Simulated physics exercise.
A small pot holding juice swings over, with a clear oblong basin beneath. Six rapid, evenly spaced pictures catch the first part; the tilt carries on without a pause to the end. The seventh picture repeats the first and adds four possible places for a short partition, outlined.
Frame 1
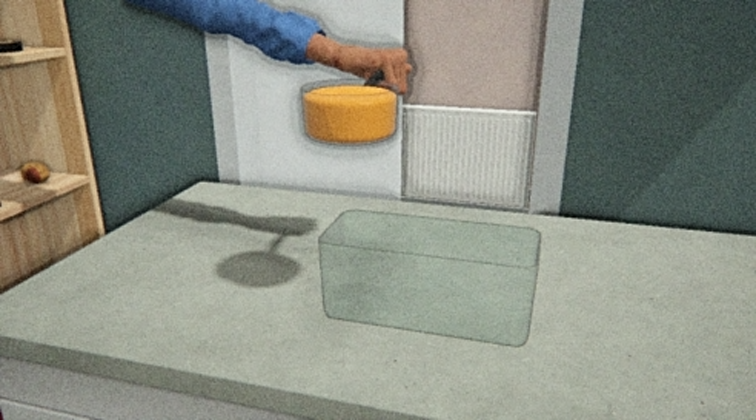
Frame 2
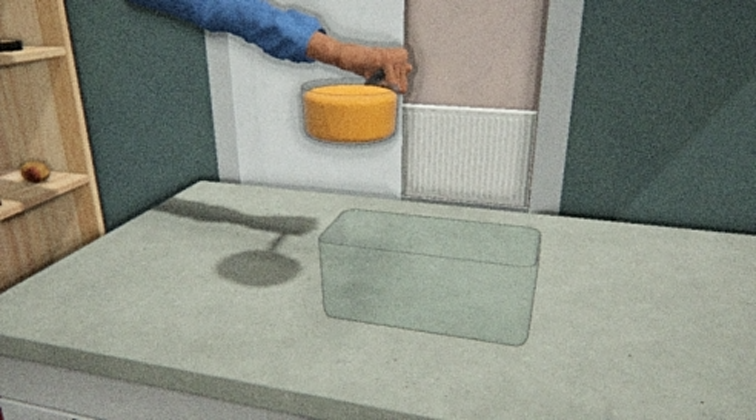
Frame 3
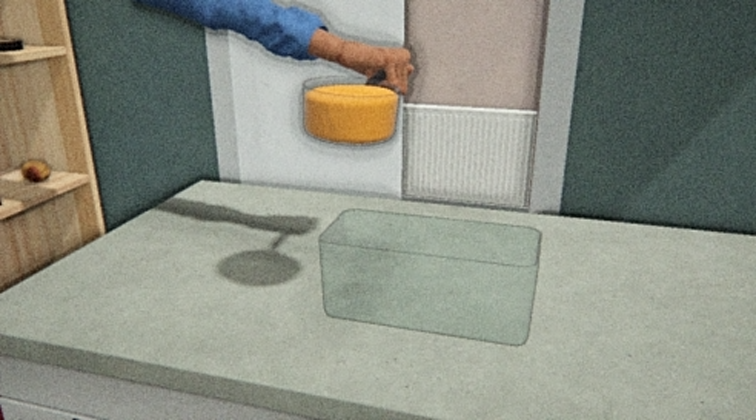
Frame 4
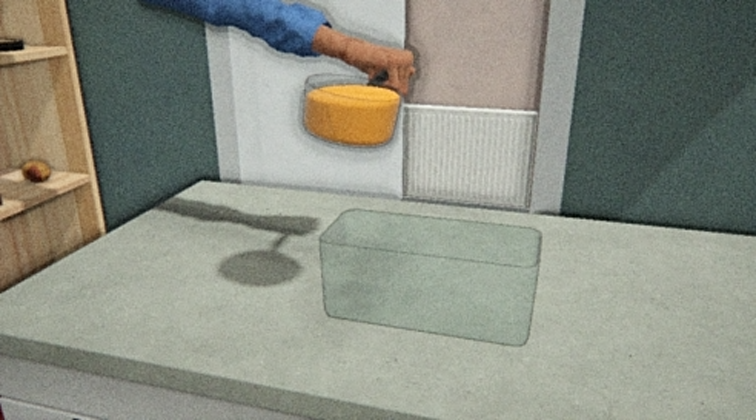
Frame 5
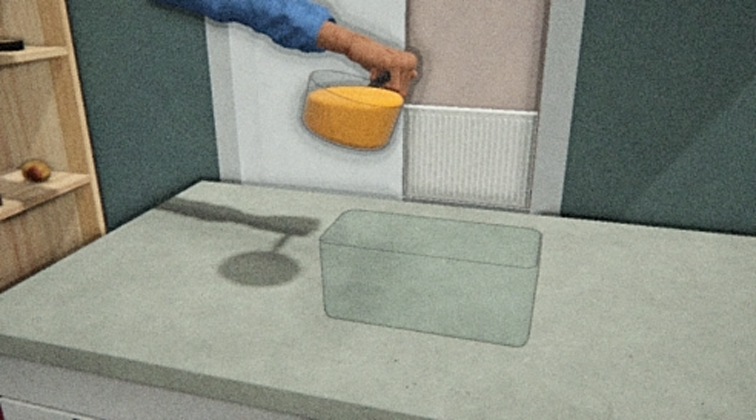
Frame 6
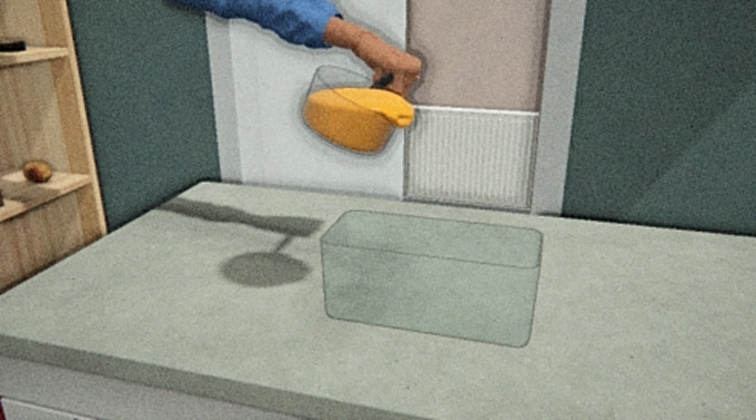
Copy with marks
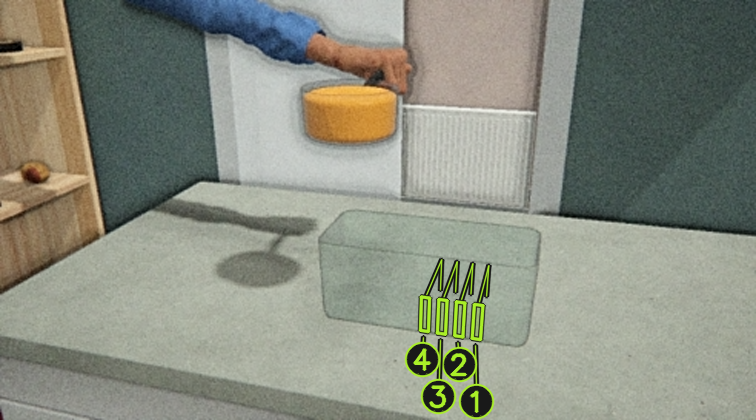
A small pot of orange juice, held by a blue-sleeved arm above a counter with a clear oblong basin, stayed upright at first, then tilted gradually to the right until juice slipped over its lip.
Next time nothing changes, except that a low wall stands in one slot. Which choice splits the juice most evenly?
3 beats the others.
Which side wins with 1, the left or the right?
More ends on the left.
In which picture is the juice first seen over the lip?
Picture 5.
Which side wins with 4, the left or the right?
The right side.
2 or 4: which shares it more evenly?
The answer is 4.
On the marked copy, 1 at (475, 345); 2 at (457, 342); 3 at (440, 339); 4 at (423, 337).
For place 1, about 97 % ends left of the wall and 2 % right of it.
For place 2, about 87 % ends left of the wall and 11 % right of it.
For place 3, about 52 % ends left of the wall and 47 % right of it.
For place 4, about 30 % ends left of the wall and 69 % right of it.
